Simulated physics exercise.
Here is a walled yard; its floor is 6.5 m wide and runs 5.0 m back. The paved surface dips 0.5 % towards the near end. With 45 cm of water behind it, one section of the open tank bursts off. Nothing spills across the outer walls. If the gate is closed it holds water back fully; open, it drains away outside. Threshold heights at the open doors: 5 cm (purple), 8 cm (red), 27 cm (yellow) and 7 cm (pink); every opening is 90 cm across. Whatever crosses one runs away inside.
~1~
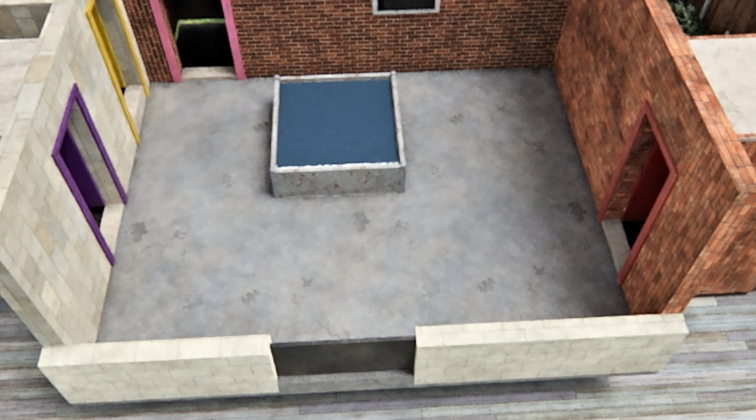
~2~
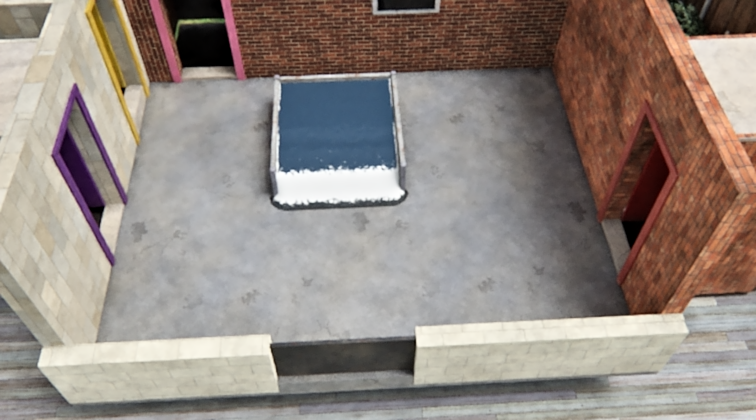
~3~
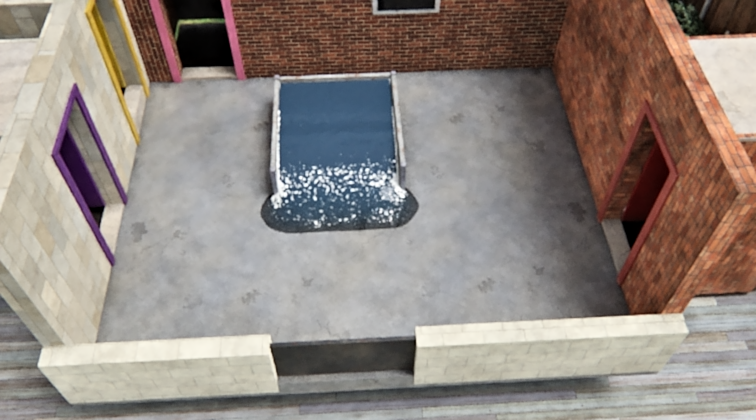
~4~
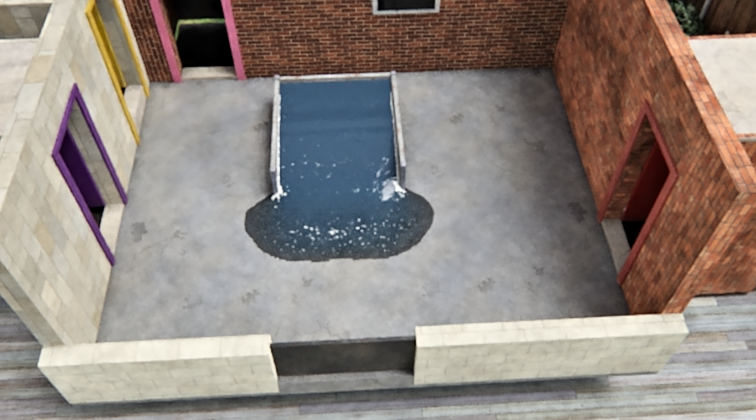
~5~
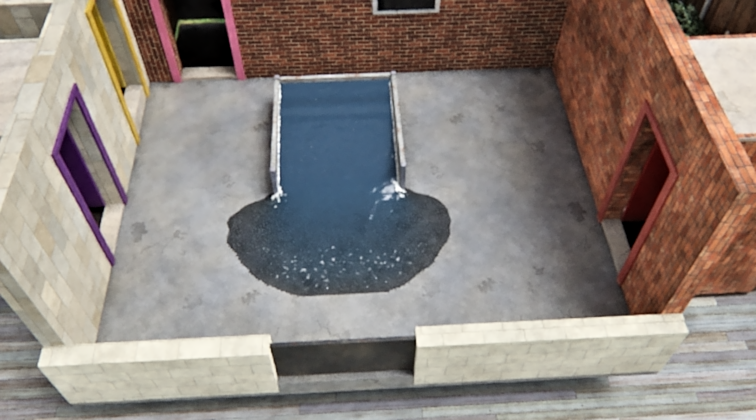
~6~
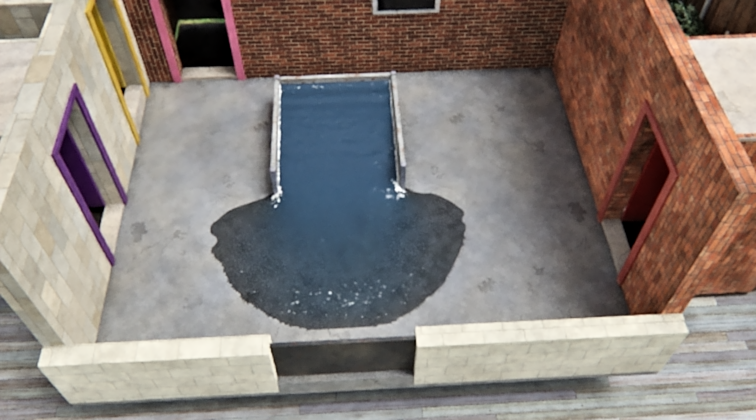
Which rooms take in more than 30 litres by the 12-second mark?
The water let in: At the purple door it keeps below the limit; at the red door it stays under the limit; at the yellow door it stays under the limit; at the pink door it does not reach the limit.
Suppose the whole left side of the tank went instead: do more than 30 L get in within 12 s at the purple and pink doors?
Against that limit: Purple past it, pink over.
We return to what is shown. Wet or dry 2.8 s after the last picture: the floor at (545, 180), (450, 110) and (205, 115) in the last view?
In turn: Still dry, dry, still dry.
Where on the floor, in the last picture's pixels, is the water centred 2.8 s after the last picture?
Around (346, 271).
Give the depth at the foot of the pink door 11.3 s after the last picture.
About 6.0 cm.
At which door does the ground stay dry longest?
Last comes the pink one.
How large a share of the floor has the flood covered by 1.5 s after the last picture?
Some 35 per cent of it.
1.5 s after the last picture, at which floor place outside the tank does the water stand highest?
At about (336, 347).
Then, 0.7 s after the last picture water covers 30 % of the floor and is deepest (26 cm) near (337, 361); purple door not reached, red door not reached, yellow door not reached, pink door not reached.
Then, 1.5 s after the last picture water covers 35 % of the floor and is deepest (26 cm) near (336, 347); purple door not reached, red door not reached, yellow door not reached, pink door not reached.
Then, 2.8 s after the last picture water covers 45 % of the floor and is deepest (22 cm) near (90, 374); purple door 5 cm at the sill, 0 L in, red door 10 cm at the sill, 0 L in, yellow door not reached, pink door not reached.
Then, 6.3 s after the last picture water covers 90 % of the floor and is deepest (8 cm) near (531, 82); purple door 5 cm at the sill, 3 L in, red door 7 cm at the sill, 10 L in, yellow door 4 cm at the sill, 0 L in, pink door 7 cm at the sill, 1 L in.
Then, 11.3 s after the last picture water covers 95 % of the floor and is deepest (7 cm) near (307, 99); purple door 4 cm at the sill, 4 L in, red door 4 cm at the sill, 11 L in, yellow door 5 cm at the sill, 0 L in, pink door 6 cm at the sill, 1 L in.
